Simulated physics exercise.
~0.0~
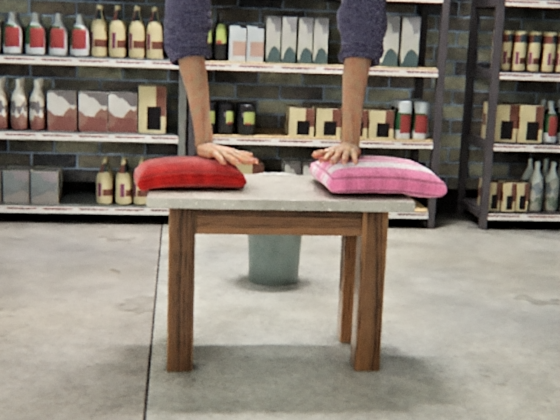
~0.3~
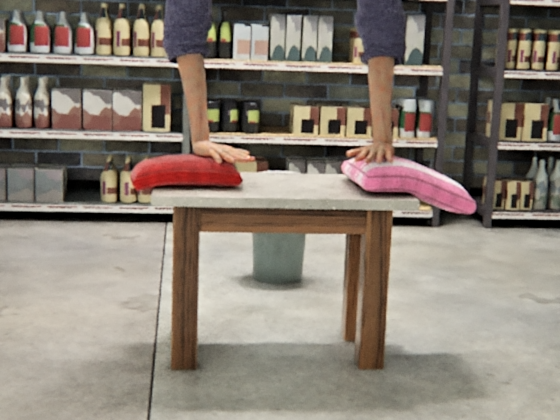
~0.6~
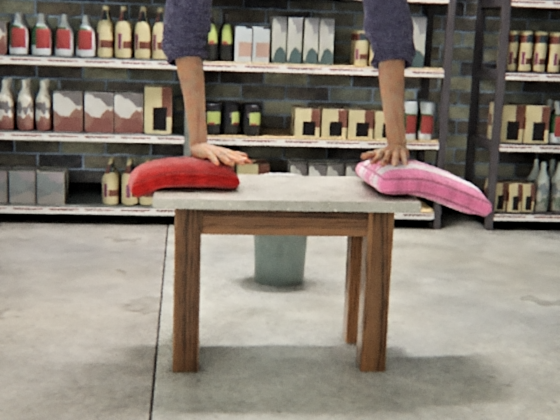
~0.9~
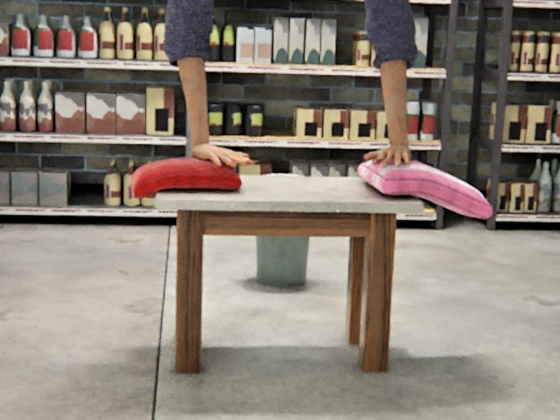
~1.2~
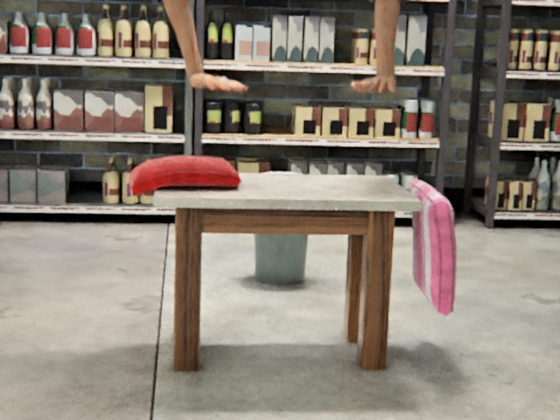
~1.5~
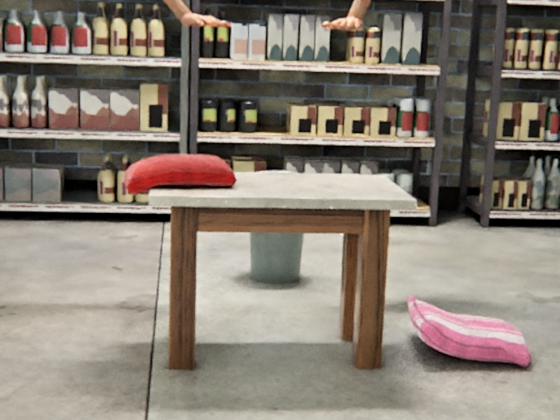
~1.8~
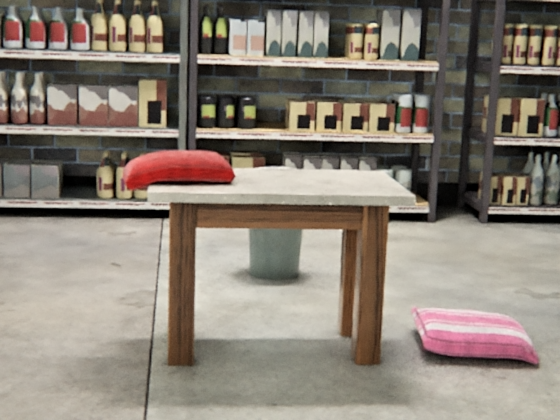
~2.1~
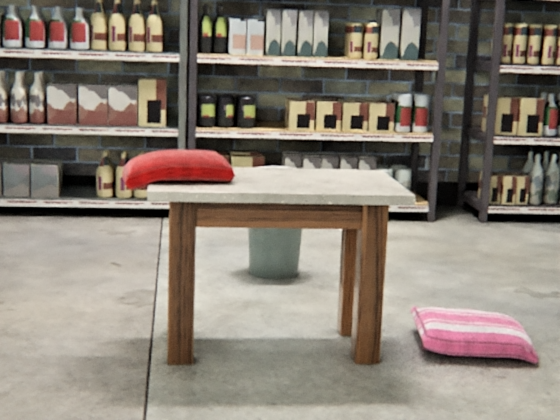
In a shop, hands slide and release two soft objects; only the pink cushion falls off.
